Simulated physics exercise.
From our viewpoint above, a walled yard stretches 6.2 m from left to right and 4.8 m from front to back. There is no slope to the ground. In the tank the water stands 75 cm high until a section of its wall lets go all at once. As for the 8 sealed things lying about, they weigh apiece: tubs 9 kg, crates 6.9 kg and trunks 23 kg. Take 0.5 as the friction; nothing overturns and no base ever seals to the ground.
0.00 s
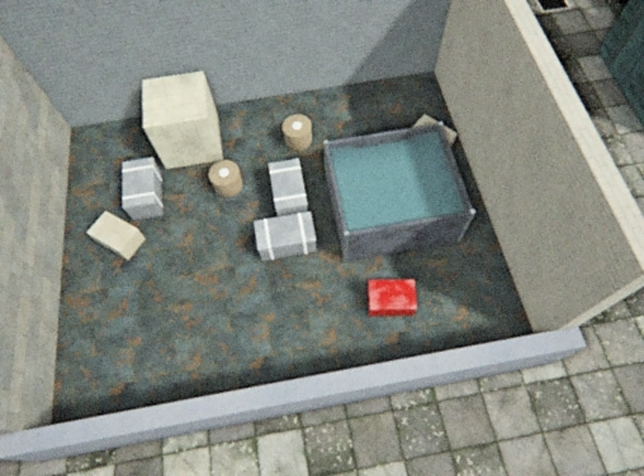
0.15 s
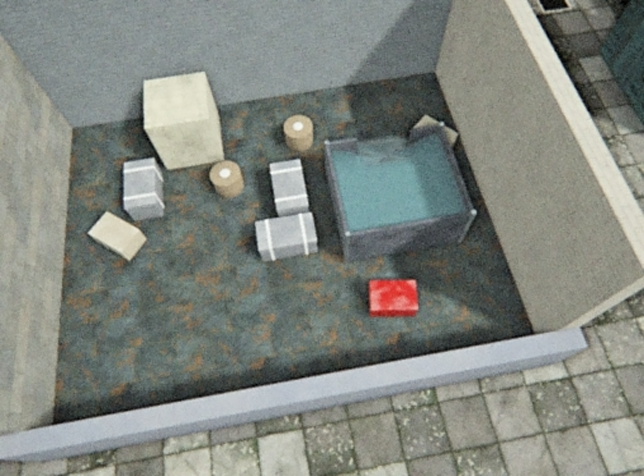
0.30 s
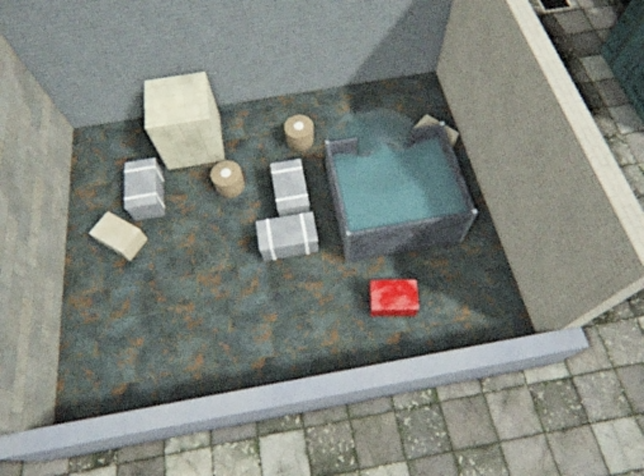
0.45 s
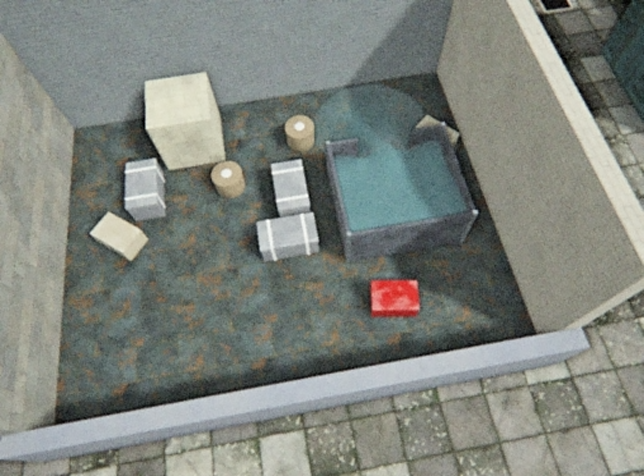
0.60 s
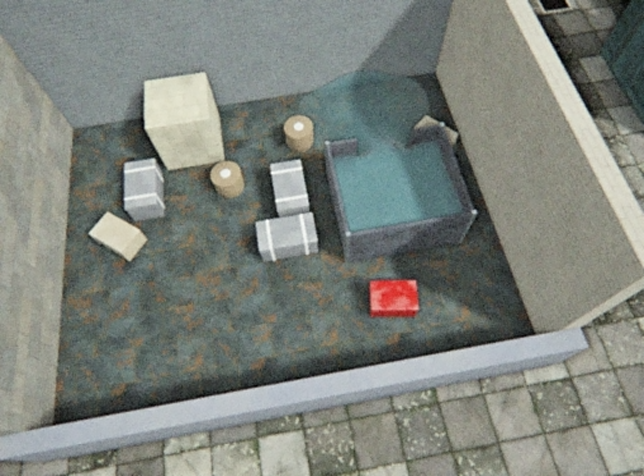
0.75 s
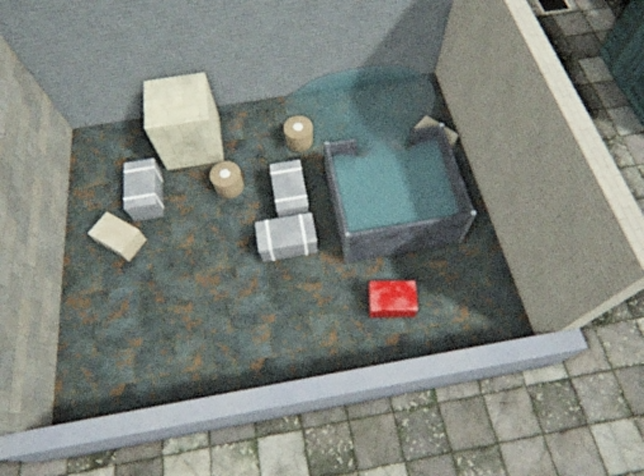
The clip opens on a walled yard seen from above, with pale and grey boxes, two round objects, a red crate and a water-filled tank at right. A gap appears in the tank's back wall, and water spreads behind it toward the rear wall, while the boxes and red crate stay put.
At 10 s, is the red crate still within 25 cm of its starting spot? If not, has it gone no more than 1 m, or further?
Expect a moderate change in position.
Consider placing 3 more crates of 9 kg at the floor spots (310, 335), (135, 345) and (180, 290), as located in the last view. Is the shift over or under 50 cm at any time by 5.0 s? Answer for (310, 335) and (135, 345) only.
Taking them in order, they end up smaller and smaller.
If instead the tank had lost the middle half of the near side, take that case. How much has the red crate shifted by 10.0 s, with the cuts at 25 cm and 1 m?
From there, the red crate gets swept far.
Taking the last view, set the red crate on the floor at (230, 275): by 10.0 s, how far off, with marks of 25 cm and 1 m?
Observed: Object goes well off.
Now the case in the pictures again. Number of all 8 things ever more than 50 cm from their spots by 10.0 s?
The answer here is 6.
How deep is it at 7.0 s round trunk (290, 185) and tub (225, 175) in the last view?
Some 6 cm at the first, some 5 cm at the second.
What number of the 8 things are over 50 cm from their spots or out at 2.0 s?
1 in all.
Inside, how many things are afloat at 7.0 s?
At that point I count 2.
After 2.0 s the red crate is near (393, 296), 0.0 m from its start, aground; 1 afloat.
After 4.5 s the red crate is near (384, 291), 0.1 m from its start, aground; 1 afloat.
After 7.0 s the red crate is near (374, 263), 0.5 m from its start, afloat; 2 afloat.
After 10.0 s the red crate is near (422, 259), 0.7 m from its start, afloat; 4 afloat.
